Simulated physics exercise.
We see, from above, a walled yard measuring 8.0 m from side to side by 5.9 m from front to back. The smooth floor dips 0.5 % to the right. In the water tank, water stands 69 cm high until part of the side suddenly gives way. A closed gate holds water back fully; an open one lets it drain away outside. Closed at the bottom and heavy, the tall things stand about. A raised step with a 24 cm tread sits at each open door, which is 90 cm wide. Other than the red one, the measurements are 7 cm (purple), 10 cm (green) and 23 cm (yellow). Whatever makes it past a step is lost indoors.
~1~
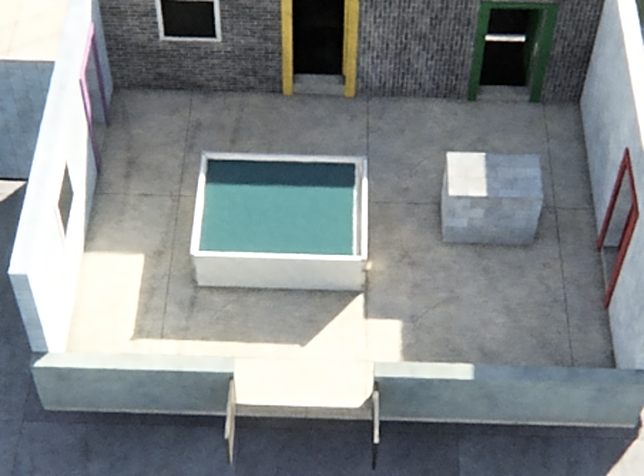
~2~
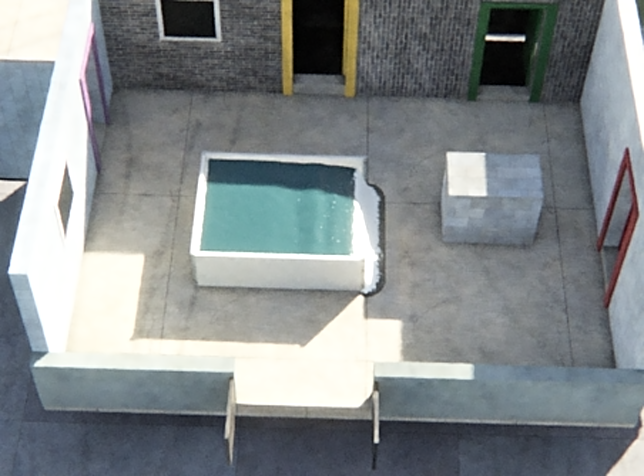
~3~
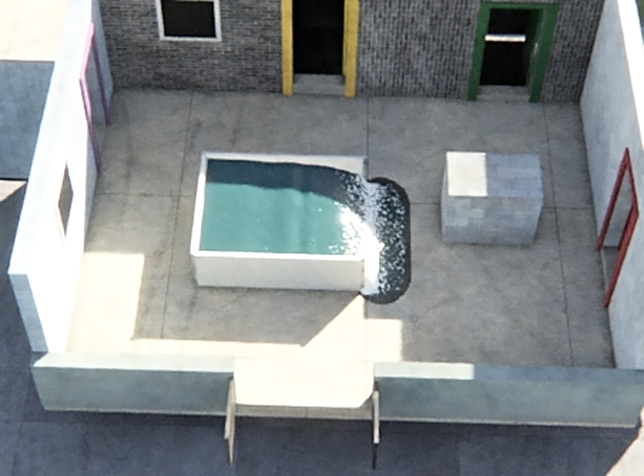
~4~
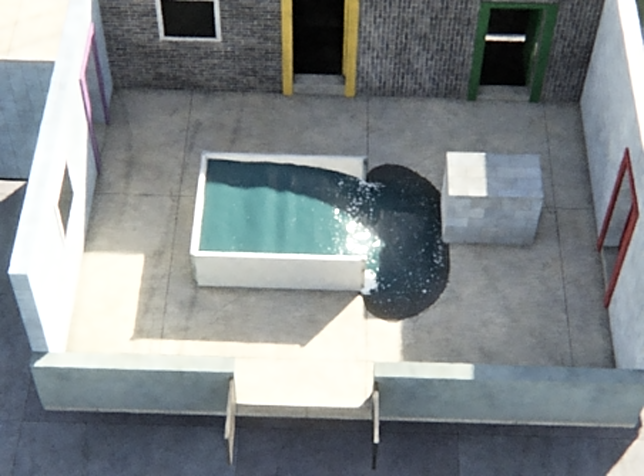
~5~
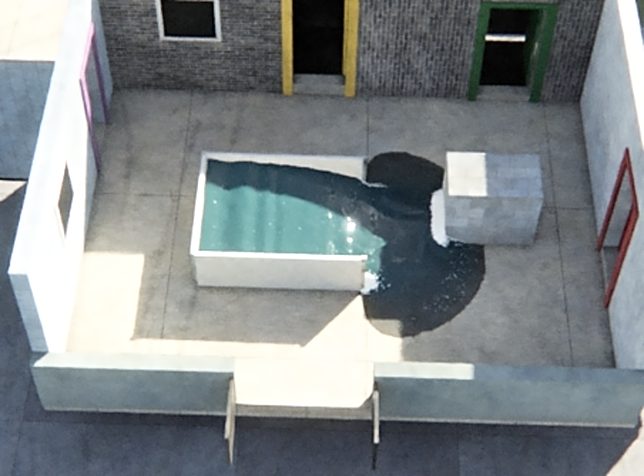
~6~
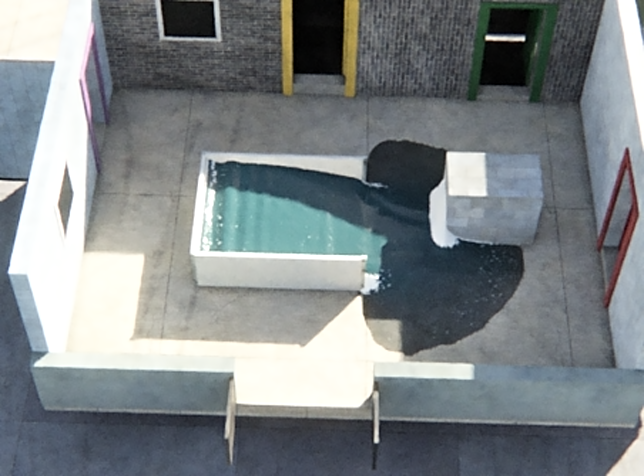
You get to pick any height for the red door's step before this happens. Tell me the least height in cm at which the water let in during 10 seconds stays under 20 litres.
It should be about 22 cm.
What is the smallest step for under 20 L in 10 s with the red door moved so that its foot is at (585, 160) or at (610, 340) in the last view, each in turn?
In turn: About 14.5 cm, about 26 cm.
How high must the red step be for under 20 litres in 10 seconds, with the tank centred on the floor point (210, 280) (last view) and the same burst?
Then roughly 29 cm.
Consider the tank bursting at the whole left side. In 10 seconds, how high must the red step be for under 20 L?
Then it needs around 9.5 cm.
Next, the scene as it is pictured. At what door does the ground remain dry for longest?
Purple.
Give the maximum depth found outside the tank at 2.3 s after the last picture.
36 cm.
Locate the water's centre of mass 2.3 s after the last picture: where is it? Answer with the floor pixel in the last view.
Around (444, 248).
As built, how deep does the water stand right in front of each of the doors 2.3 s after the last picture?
Depths in cm - purple: 0, red: 22, green: 17, yellow: 3.
Then, 0.7 s after the last picture water covers 30 % of the floor, deepest (48 cm) near (434, 236); 9 cm at the red door, 4 litres in over its 17 cm step.
Then, 2.3 s after the last picture water covers 45 % of the floor, deepest (36 cm) near (566, 399); 22 cm at the red door, 56 litres in over its 17 cm step.
Then, 9.3 s after the last picture water covers 95 % of the floor, deepest (12 cm) near (150, 125); 10 cm at the red door, 71 litres in over its 17 cm step.
At the red door as built, the water peaked near 25 cm, 1.5 s after the last picture.
With a step of 19.5 cm, 40 litres would have come in within the 10 s; with 26.5 cm, 3 litres. So under 20 litres takes about 22 cm.
